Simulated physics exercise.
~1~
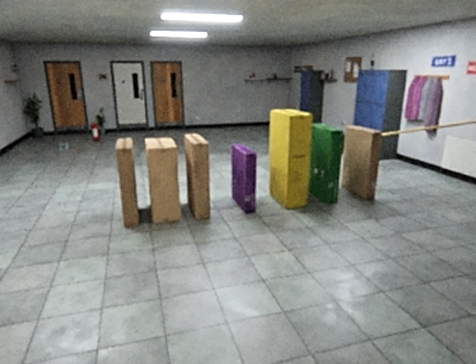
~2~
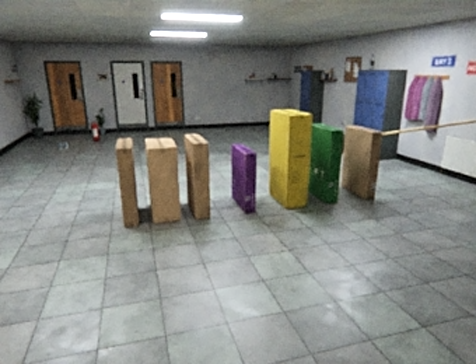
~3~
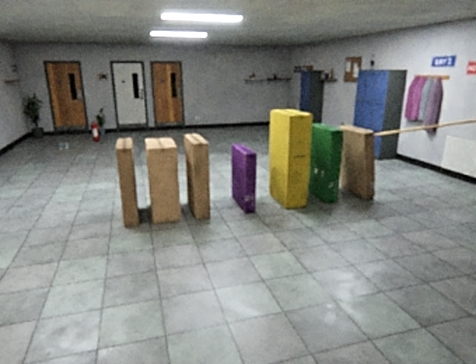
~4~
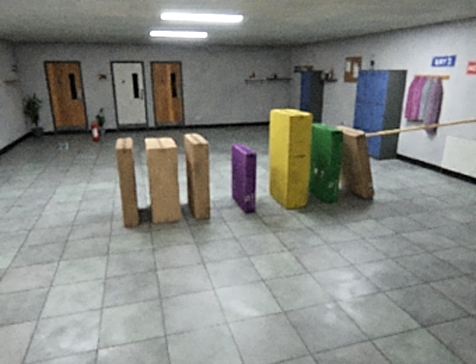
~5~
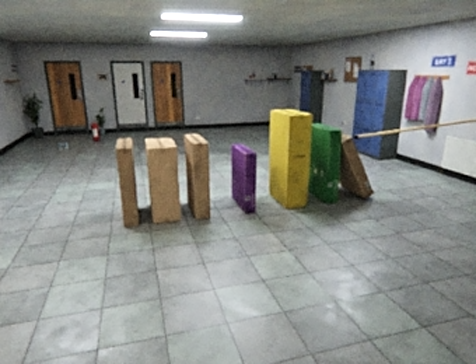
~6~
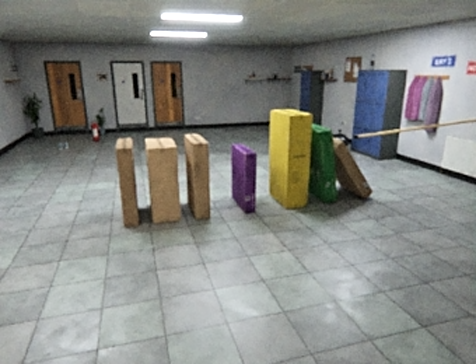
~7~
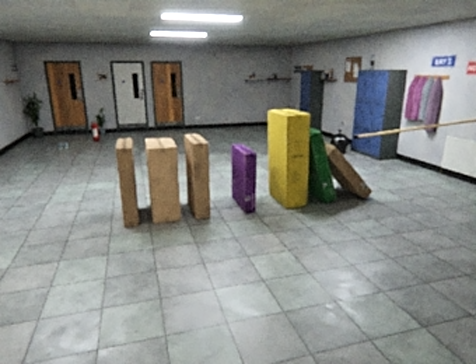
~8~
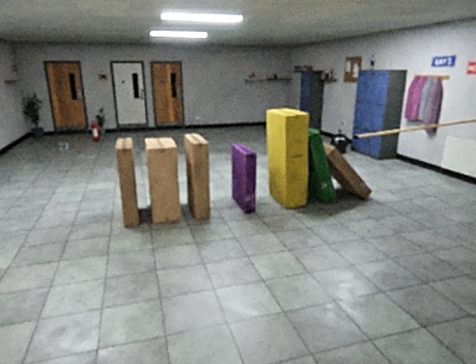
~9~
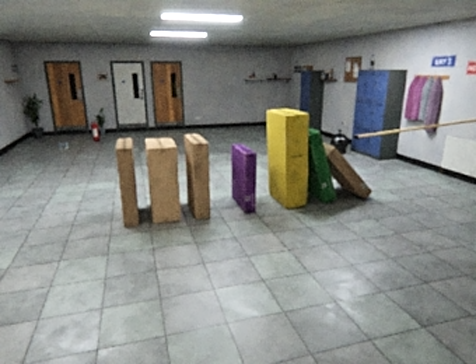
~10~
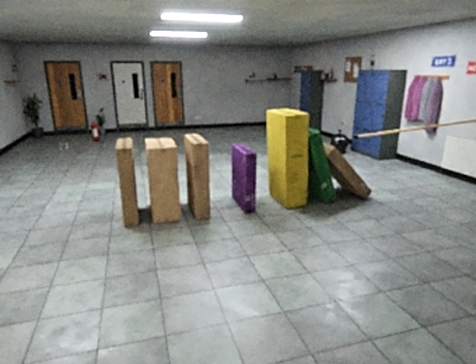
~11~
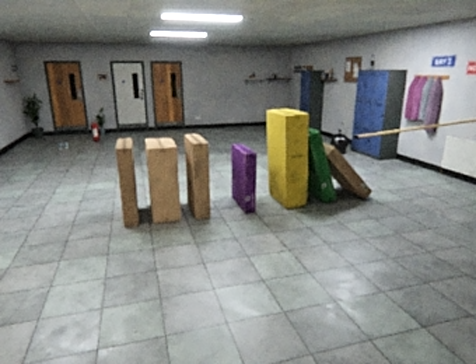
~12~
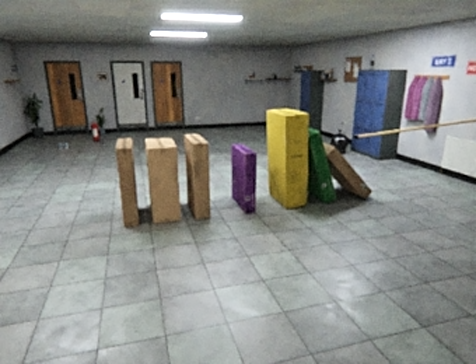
At first, seven tall cartons of different sizes stand on end in a row across a tiled floor, with a pole reaching in from the right to the carton at that end. The pole slides left, and the brown end carton begins to tilt toward its green neighbor. It leans further until it meets the green carton, while the pole comes to a stop. The green carton then tips left toward the yellow one. Both come to rest at a slant, while the yellow, purple and three brown cartons farther left still stand upright.
